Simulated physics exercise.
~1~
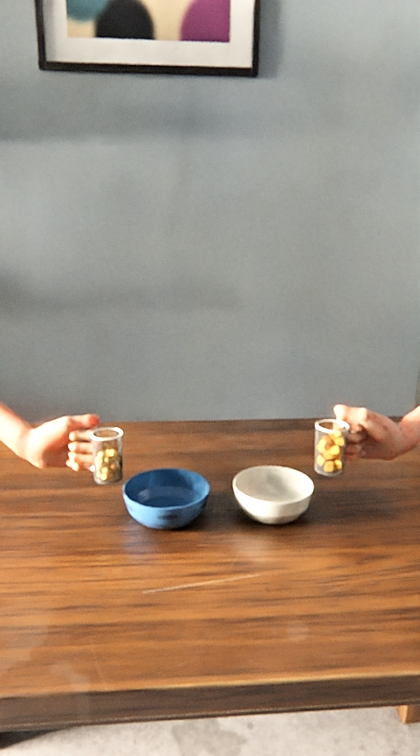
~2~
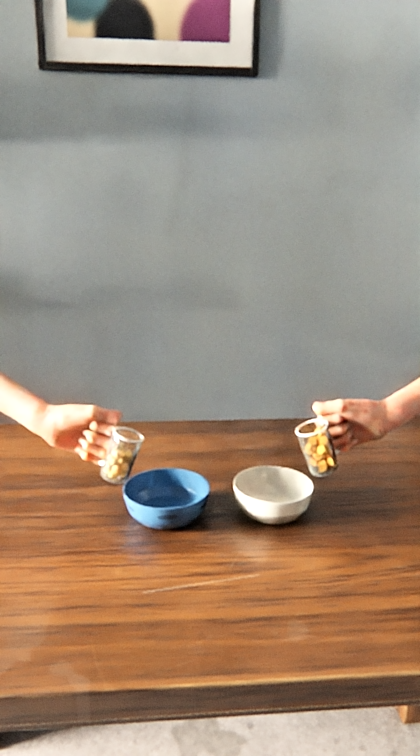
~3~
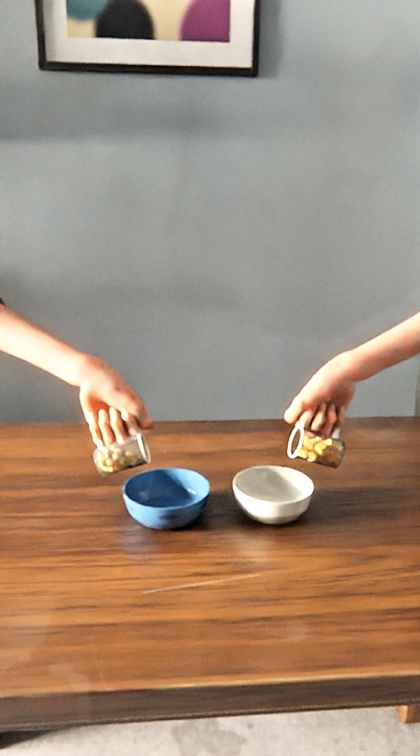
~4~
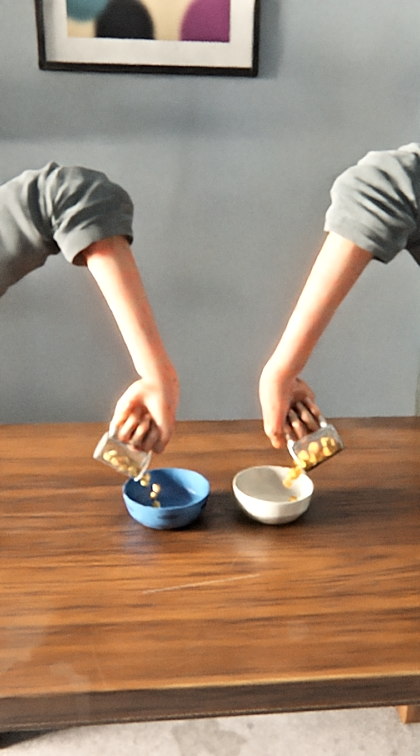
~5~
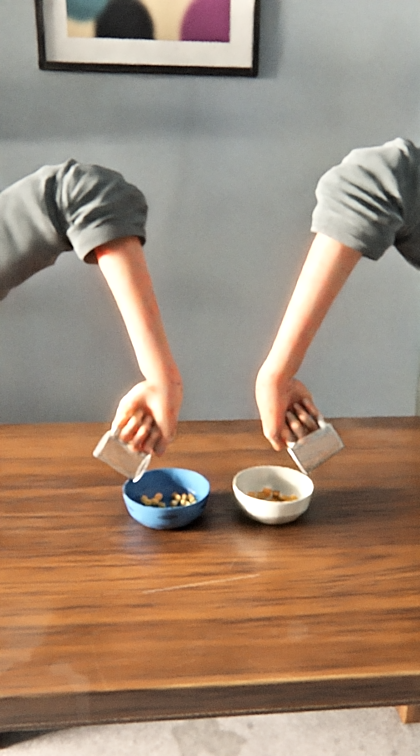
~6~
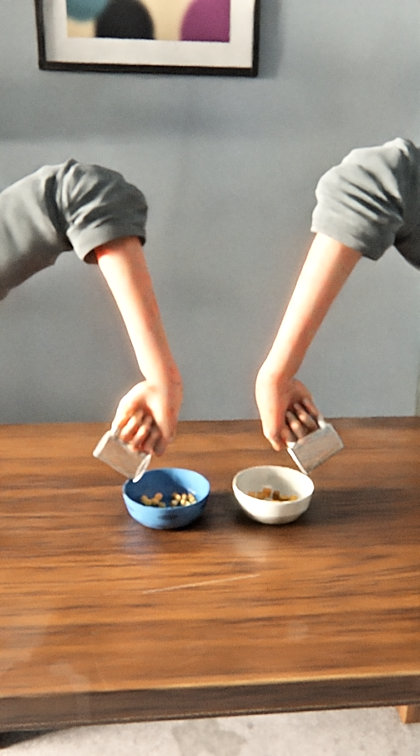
Two hands tip small clear cups, pouring yellowish pieces into a blue bowl and a white bowl.
